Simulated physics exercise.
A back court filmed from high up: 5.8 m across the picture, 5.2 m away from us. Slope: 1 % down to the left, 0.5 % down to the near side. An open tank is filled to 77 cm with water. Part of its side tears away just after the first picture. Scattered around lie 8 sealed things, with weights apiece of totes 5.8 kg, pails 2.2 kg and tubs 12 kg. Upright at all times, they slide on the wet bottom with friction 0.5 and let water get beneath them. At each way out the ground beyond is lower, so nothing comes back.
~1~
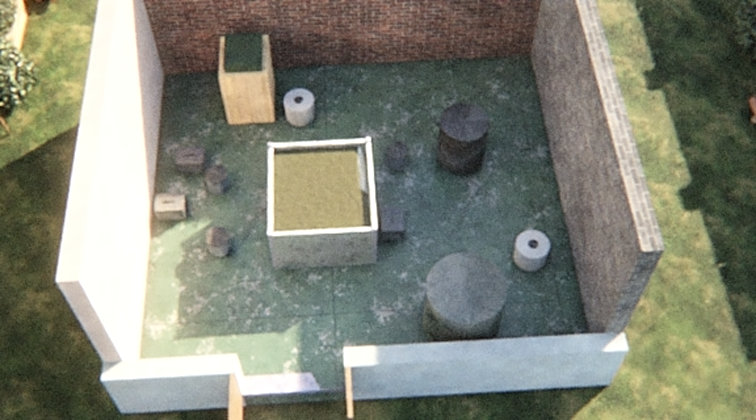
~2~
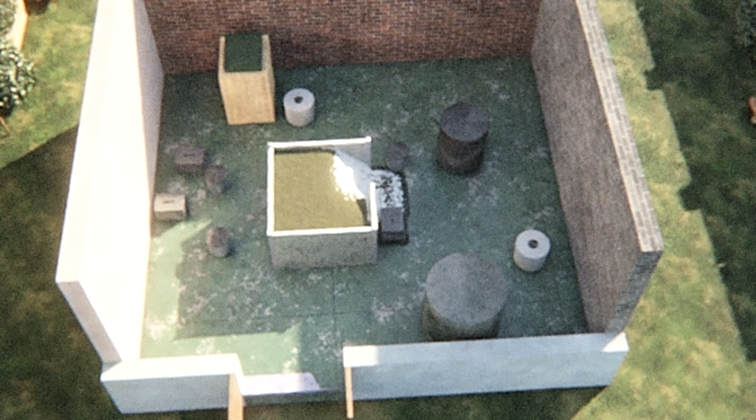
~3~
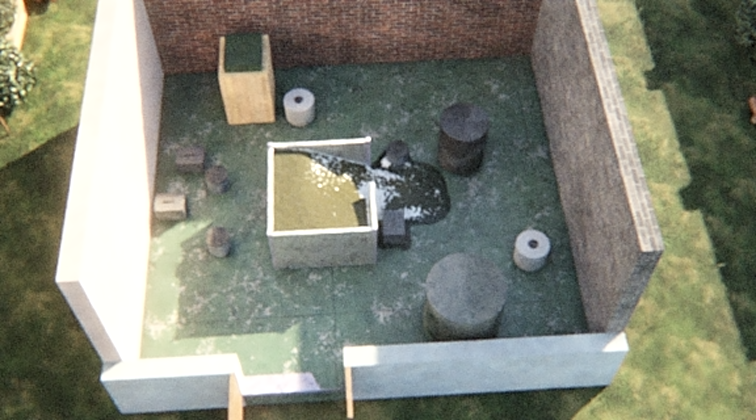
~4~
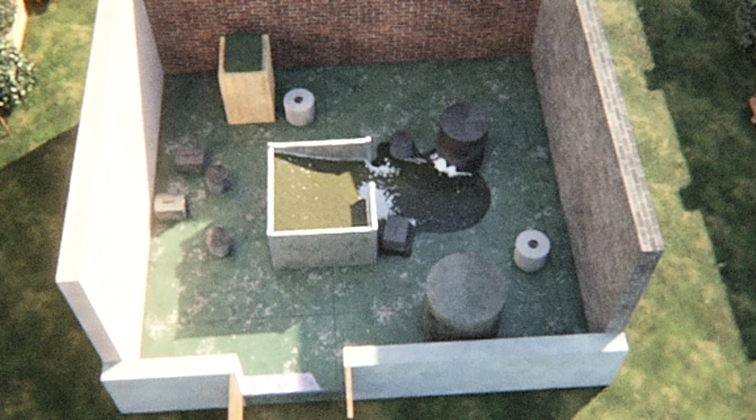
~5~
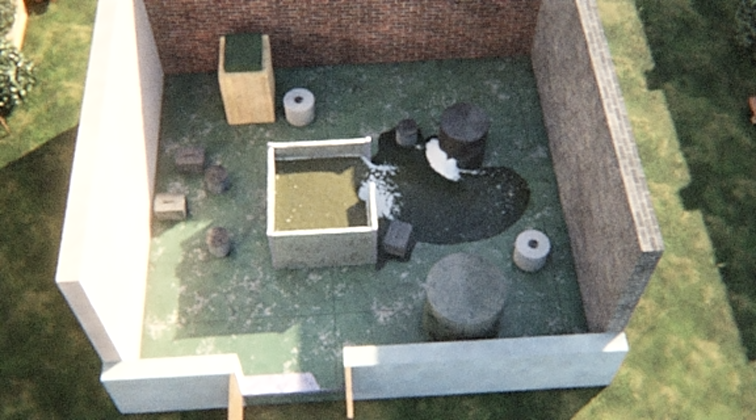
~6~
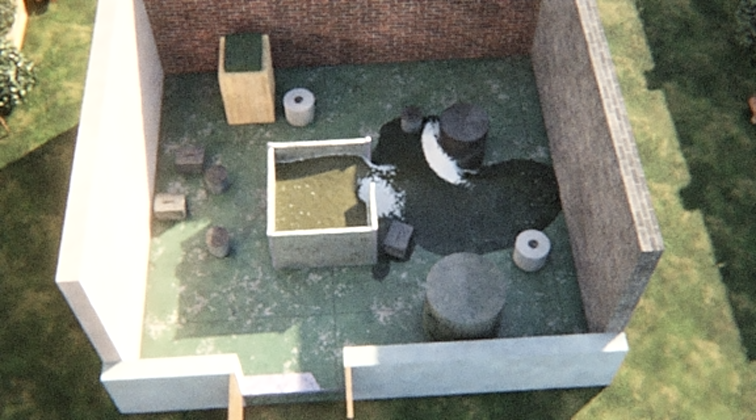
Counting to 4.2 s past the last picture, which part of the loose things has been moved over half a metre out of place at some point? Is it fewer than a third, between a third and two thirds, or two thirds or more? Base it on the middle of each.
The count will not reach a third.
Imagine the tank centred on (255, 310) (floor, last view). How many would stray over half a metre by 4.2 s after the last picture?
Count: 3.
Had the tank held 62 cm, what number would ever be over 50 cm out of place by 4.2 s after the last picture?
Then the count would be 2.
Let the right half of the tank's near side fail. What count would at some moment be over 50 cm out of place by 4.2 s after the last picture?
In that case 0 of them.
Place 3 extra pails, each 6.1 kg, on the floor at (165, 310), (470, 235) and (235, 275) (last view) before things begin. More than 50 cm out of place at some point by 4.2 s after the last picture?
Answers in order are does not cross, crosses the line and does not cross.
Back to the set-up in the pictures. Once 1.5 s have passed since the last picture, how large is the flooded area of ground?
Somewhere about 13 m2, give or take.
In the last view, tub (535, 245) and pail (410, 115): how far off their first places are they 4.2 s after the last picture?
Respectively, 60 centimetres and 140 centimetres.
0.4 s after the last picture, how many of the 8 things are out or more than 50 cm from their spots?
By that point, 1.
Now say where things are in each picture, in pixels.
In the first picture, a pail at (397, 150), on the bottom; a tote at (392, 219) rests on the ground; water covers 1.9 m2; 0 of 8 have shifted.
In the second picture, a pail at (397, 150) rests on the ground; a tote at (392, 219), on the bottom; water covers 2.3 m2; 0 of 8 have shifted.
In the third picture, a pail at (398, 149), on the bottom; a tote at (394, 222) rests on the ground, 6 cm from its start; 3.0 m2 under water; 1 of 8 have shifted.
In the fourth picture, a pail at (402, 139) rests on the ground, 21 cm from its start; a tote at (396, 229), on the bottom, 17 cm from its start; 3.8 m2 under water; 2 of 8 have shifted.
In the fifth picture, a pail at (407, 127) rests on the ground, 45 cm from its start; a tote at (398, 234) rests on the ground, 26 cm from its start; water covers 4.9 m2; 2 of 8 have shifted.
In the sixth picture, a pail at (412, 114) rests on the ground, 71 cm from its start; a tote at (399, 235) rests on the ground, 28 cm from its start; water covers 6.1 m2; 2 of 8 have shifted.
Then, 0.4 s after the last picture 1 of 8 are over 50 cm from their spots; 0 afloat.
Then, 1.5 s after the last picture 2 of 8 are over 50 cm from their spots; 2 afloat.
Then, 2.8 s after the last picture 2 of 8 are over 50 cm from their spots; 2 afloat.
Then, 4.2 s after the last picture 2 of 8 are over 50 cm from their spots, and 2 have been at some point; 1 afloat.
